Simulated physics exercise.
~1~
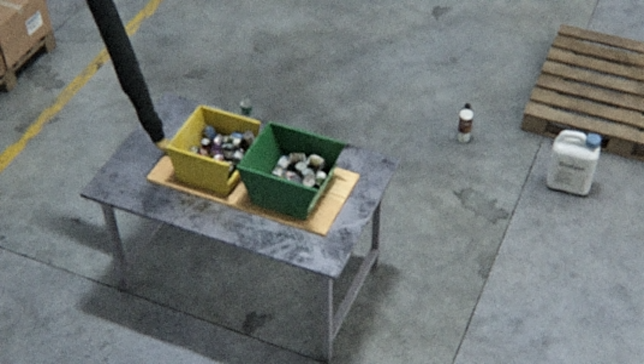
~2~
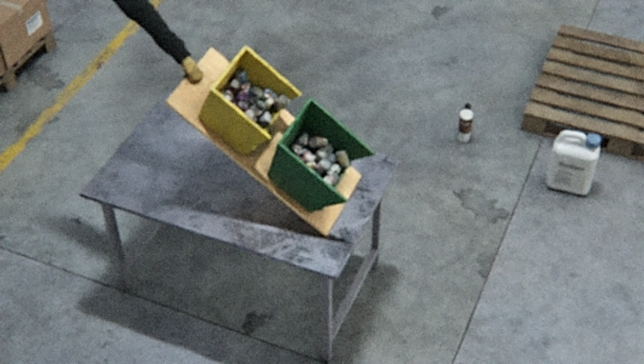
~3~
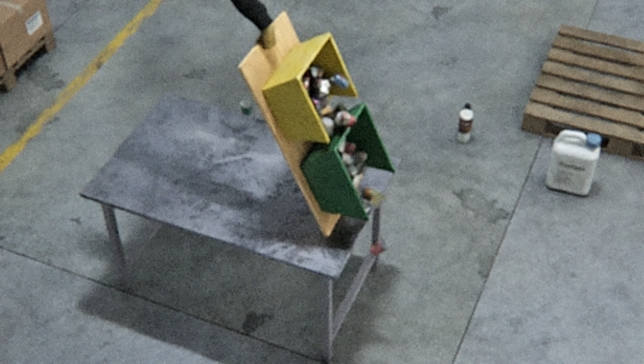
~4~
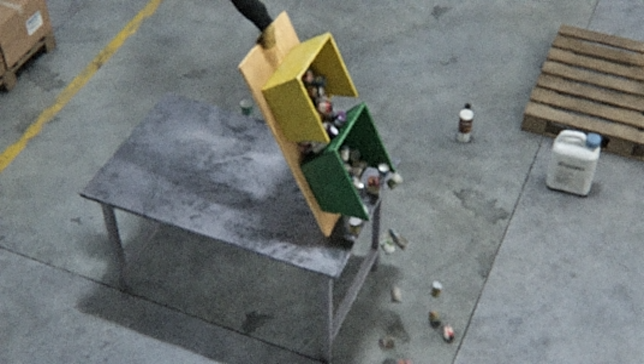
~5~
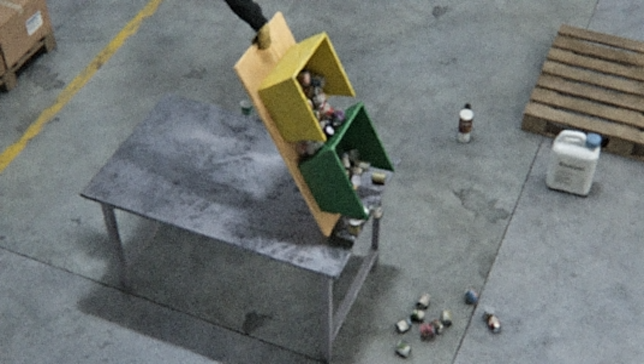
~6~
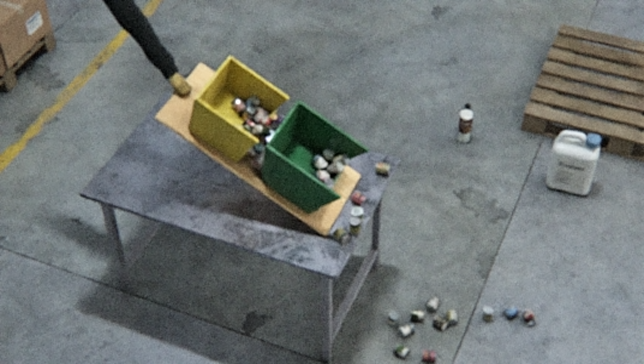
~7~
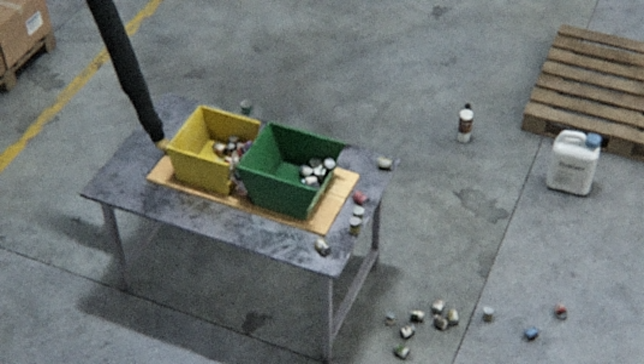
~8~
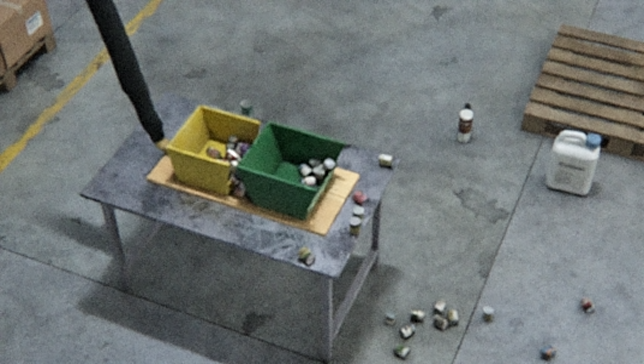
To begin with, a yellow crate and a green crate filled with small cans sit side by side on a board on a metal table, a dark arm at its left end. The arm lifts that end, tipping the board steeply to the right while its right edge stays on the tabletop. Cans slide toward the low sides, then spill from the green crate over the table's edge onto the concrete floor. The arm lowers the board flat again as a few cans roll away to the right. Both crates end upright, still holding some cans, with others scattered on the table and floor.
